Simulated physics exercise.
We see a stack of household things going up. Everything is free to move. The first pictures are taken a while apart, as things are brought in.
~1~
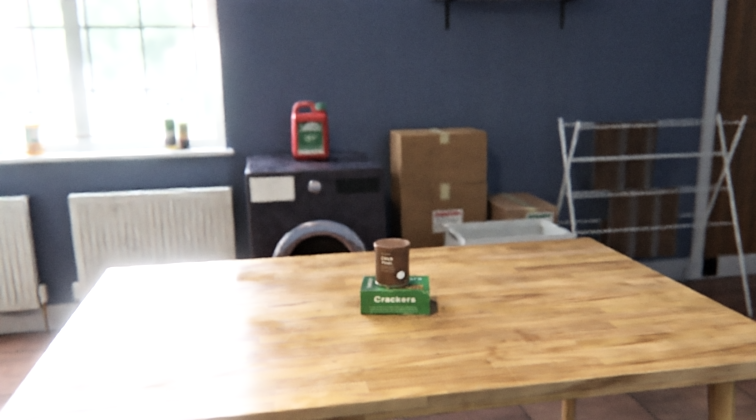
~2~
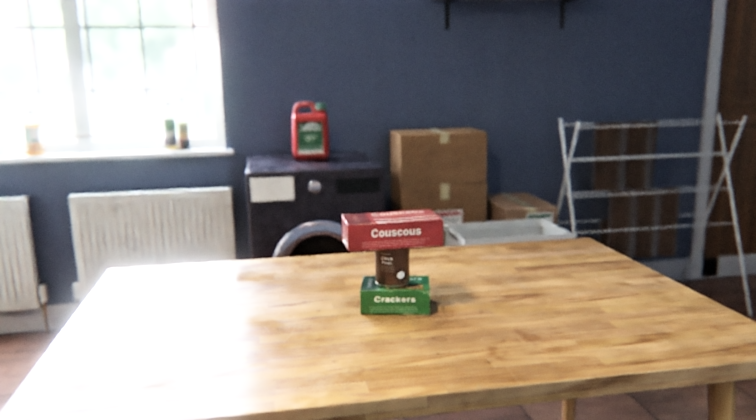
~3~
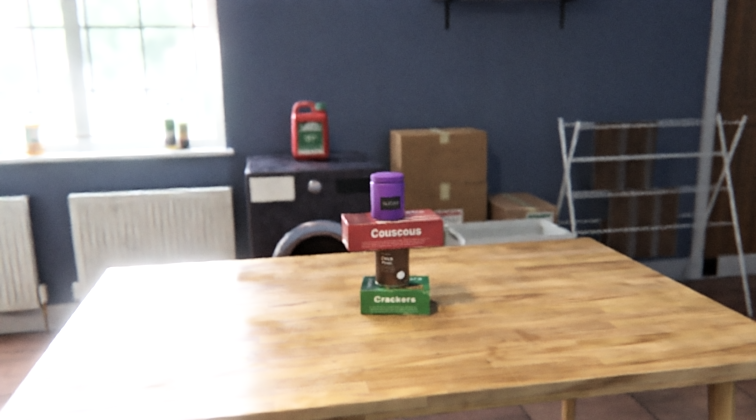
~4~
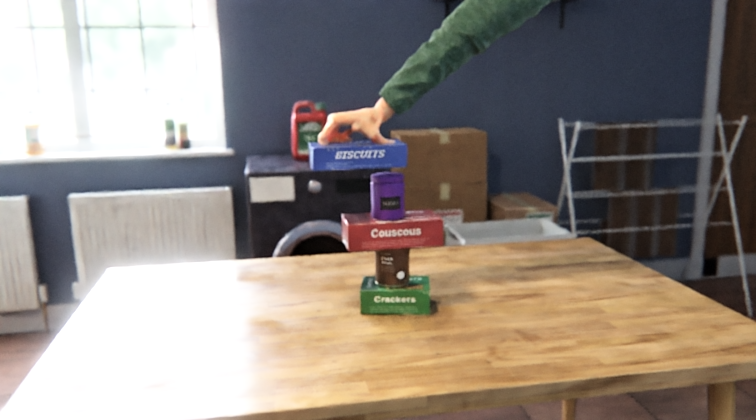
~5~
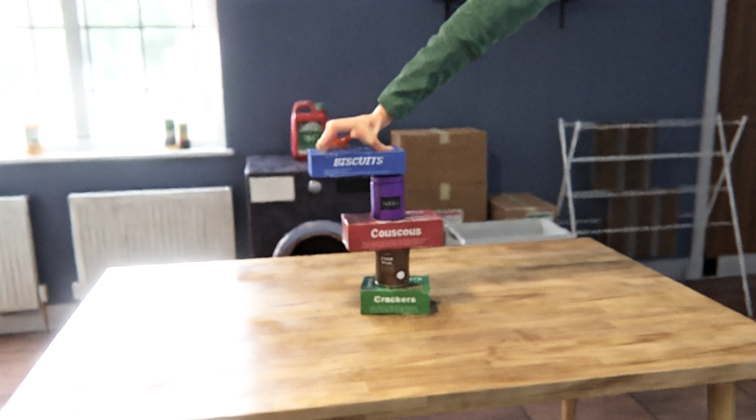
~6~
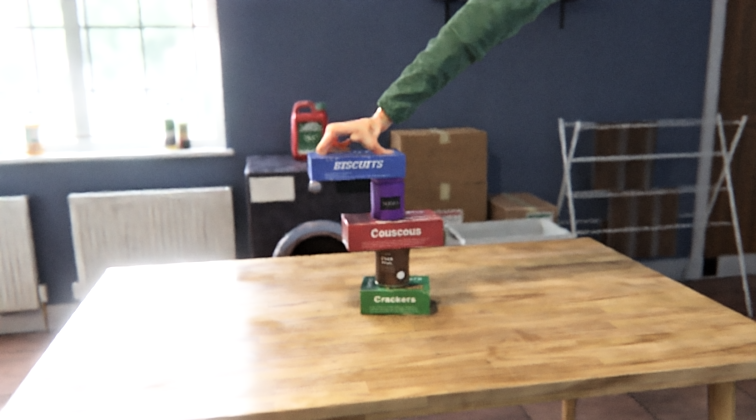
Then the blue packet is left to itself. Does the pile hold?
In the end the pile gives way.
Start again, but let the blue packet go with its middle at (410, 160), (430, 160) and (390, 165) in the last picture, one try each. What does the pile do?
First try: It loses its balance; second try: It comes apart; third try: It stays up.
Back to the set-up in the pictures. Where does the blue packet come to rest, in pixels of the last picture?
Around (214, 290).
Then, 0.40 s after the last picture, blue packet now fallen.
Then, 0.60 s after the last picture, things are still on the move.
Then, 0.90 s after the last picture, as before.
At rest, fallen, blue packet; the other 4 in place. Seen from the same camera at the end, blue packet near (214, 290). The pile loses its balance.
